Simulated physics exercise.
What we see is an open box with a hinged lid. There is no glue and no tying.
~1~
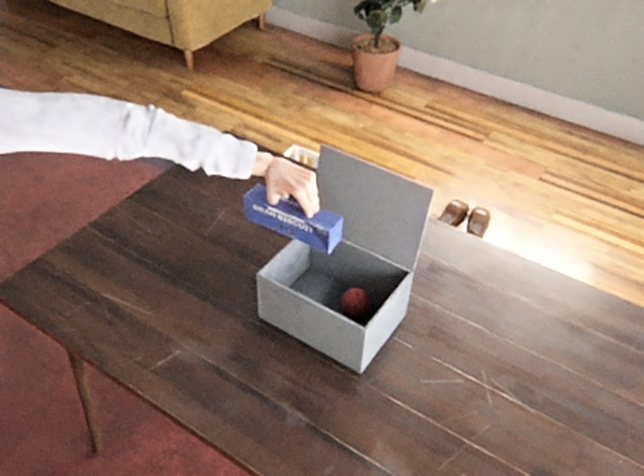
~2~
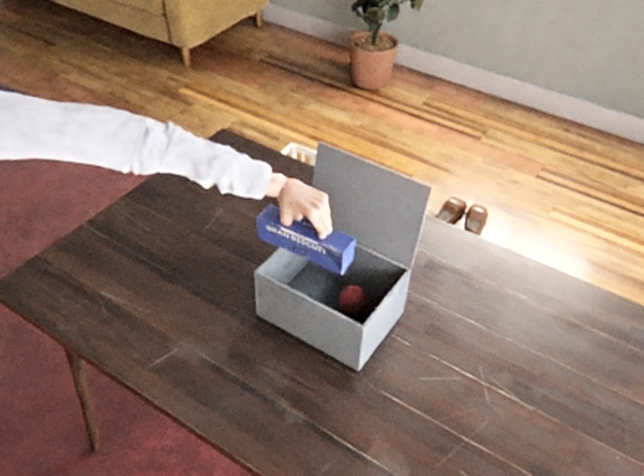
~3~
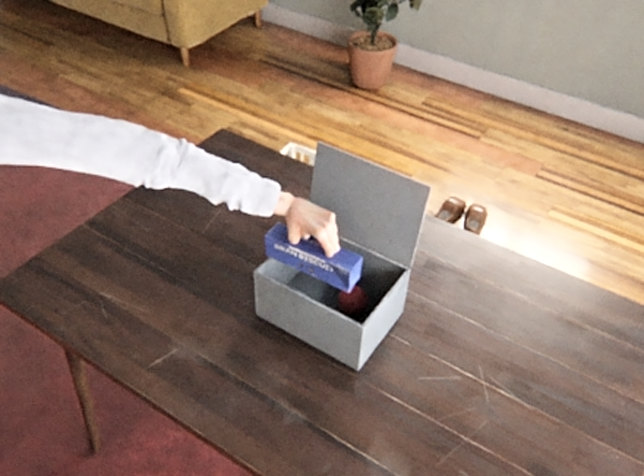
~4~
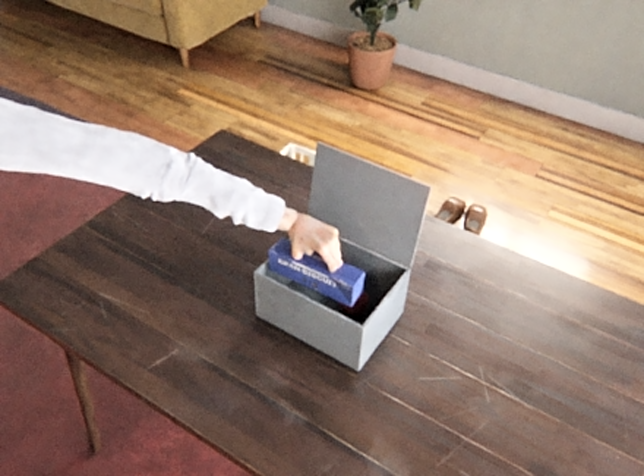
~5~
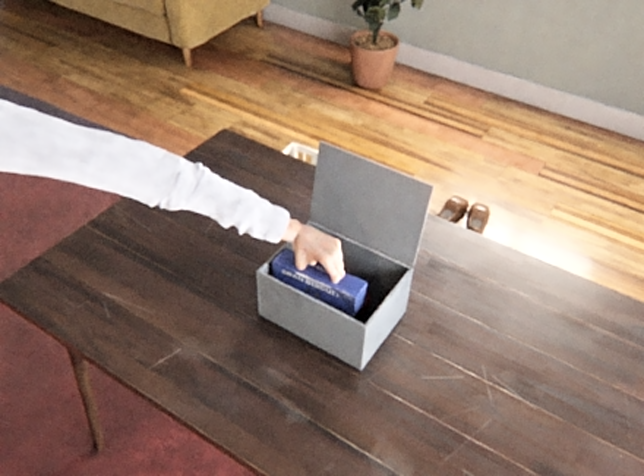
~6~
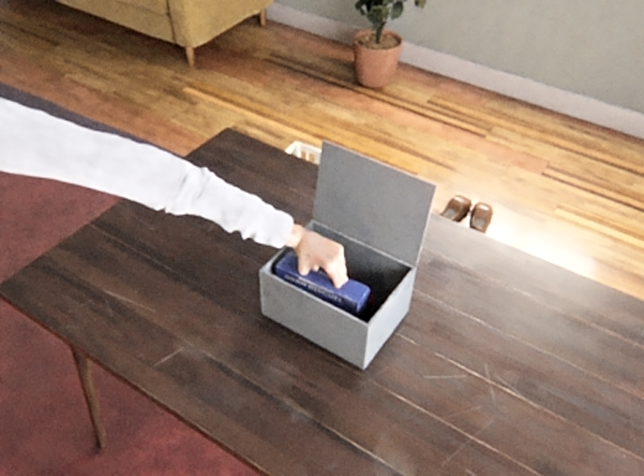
A hand lowering a blue carton into an open grey box with a hinged lid, beside a red apple, on a wooden table.
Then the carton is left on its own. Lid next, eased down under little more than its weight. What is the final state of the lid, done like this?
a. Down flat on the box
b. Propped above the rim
Option a: Down flat on the box.
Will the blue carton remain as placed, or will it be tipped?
By the end the blue carton has kept its angle.
Then, 1.00 s after the last picture, lid starting down; blue carton slid a little near (321, 308).
Then, 1.60 s after the last picture, lid 57° above the rim; blue carton slid a little near (321, 308).
Then, 1.90 s after the last picture, lid 19° above the rim; blue carton slid a little near (321, 308).
At rest, lid shut; moved from the start, blue carton; red apple in place. Seen from the same camera at the end, blue carton near (321, 308).
